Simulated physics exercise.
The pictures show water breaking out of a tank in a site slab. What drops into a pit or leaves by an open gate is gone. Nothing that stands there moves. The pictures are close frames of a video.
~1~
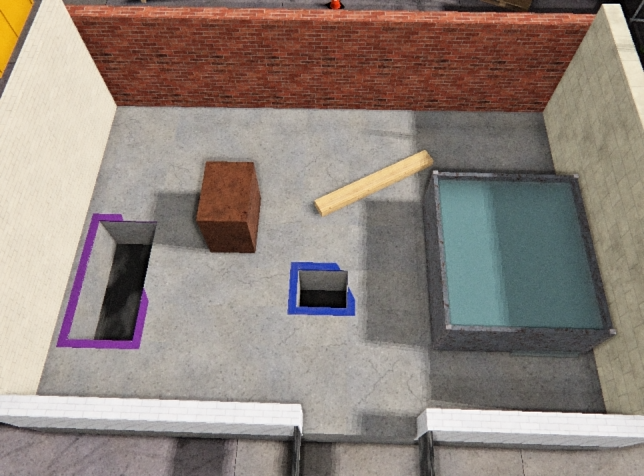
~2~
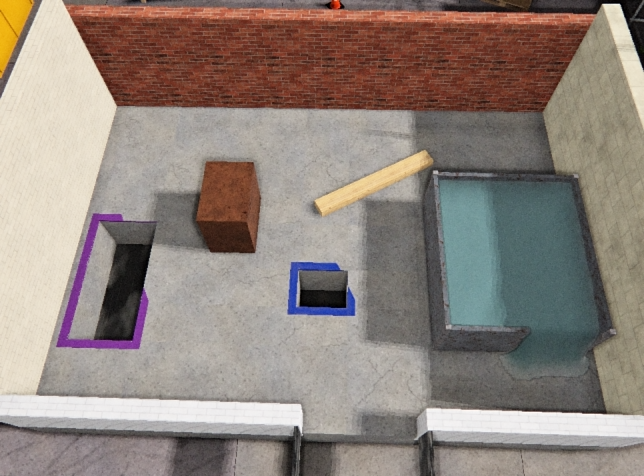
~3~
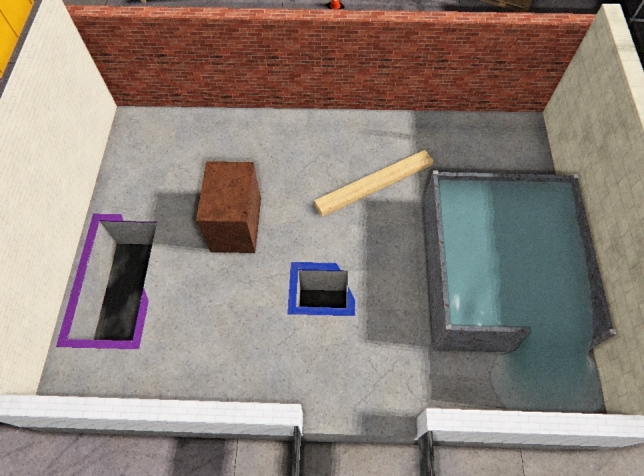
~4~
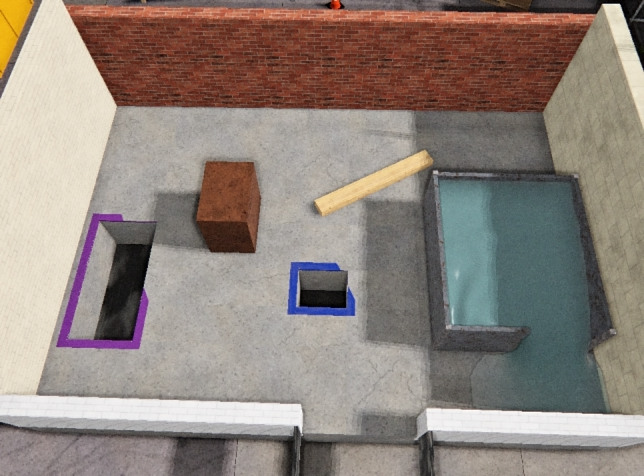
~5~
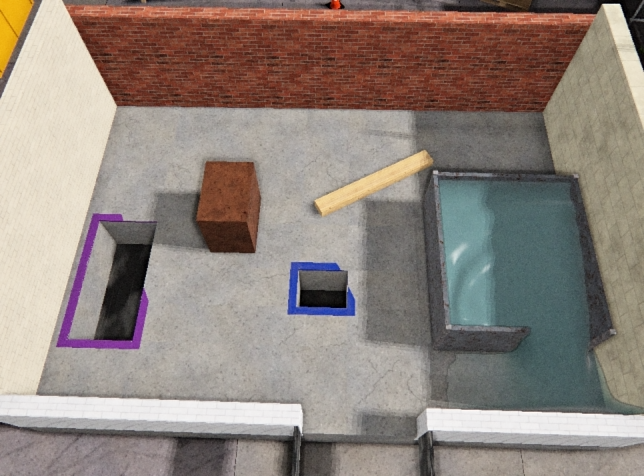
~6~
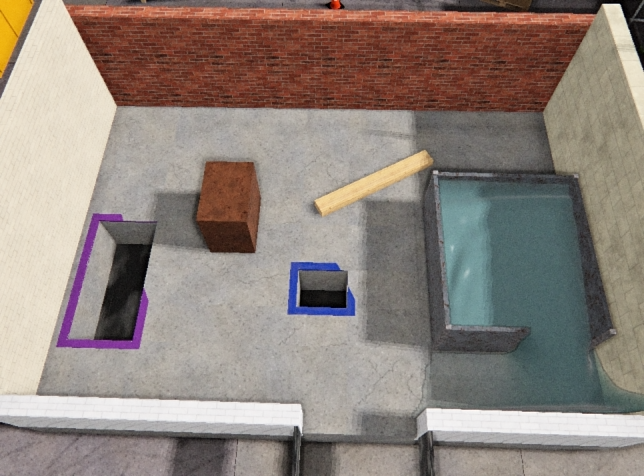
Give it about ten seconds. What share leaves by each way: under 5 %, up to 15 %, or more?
The gate takes between 5 and 15 %; the blue pit takes between 5 and 15 %; the purple pit takes more than 15 %.
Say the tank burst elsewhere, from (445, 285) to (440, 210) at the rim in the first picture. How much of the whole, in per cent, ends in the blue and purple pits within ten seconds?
Parts in a hundred: Blue 30, purple 25.
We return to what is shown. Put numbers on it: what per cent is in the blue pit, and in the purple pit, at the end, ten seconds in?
Near 10 and 32 in a hundred.
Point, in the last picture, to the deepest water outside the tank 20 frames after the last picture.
Close to (575, 422).
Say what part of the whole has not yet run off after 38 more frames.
Some 72 per cent.
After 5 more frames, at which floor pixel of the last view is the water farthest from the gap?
At about (273, 412).
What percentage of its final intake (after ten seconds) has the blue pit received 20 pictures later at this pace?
Roughly 40 per cent.
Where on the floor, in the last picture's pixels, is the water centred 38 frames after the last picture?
Near (429, 288).
A moment on, water covers 15 % of the floor; the gate 0 %, the blue pit 0 %, the purple pit 0 %.
Next, water covers 30 % of the floor; the gate 1 %, the blue pit 1 %, the purple pit 0 %.
Then, water covers 50 % of the floor; the gate 2 %, the blue pit 4 %, the purple pit 5 %.
Later, water covers 75 % of the floor; the gate 4 %, the blue pit 6 %, the purple pit 18 %.
In the end, water covers 90 % of the floor; the gate 7 %, the blue pit 9 %, the purple pit 32 %.
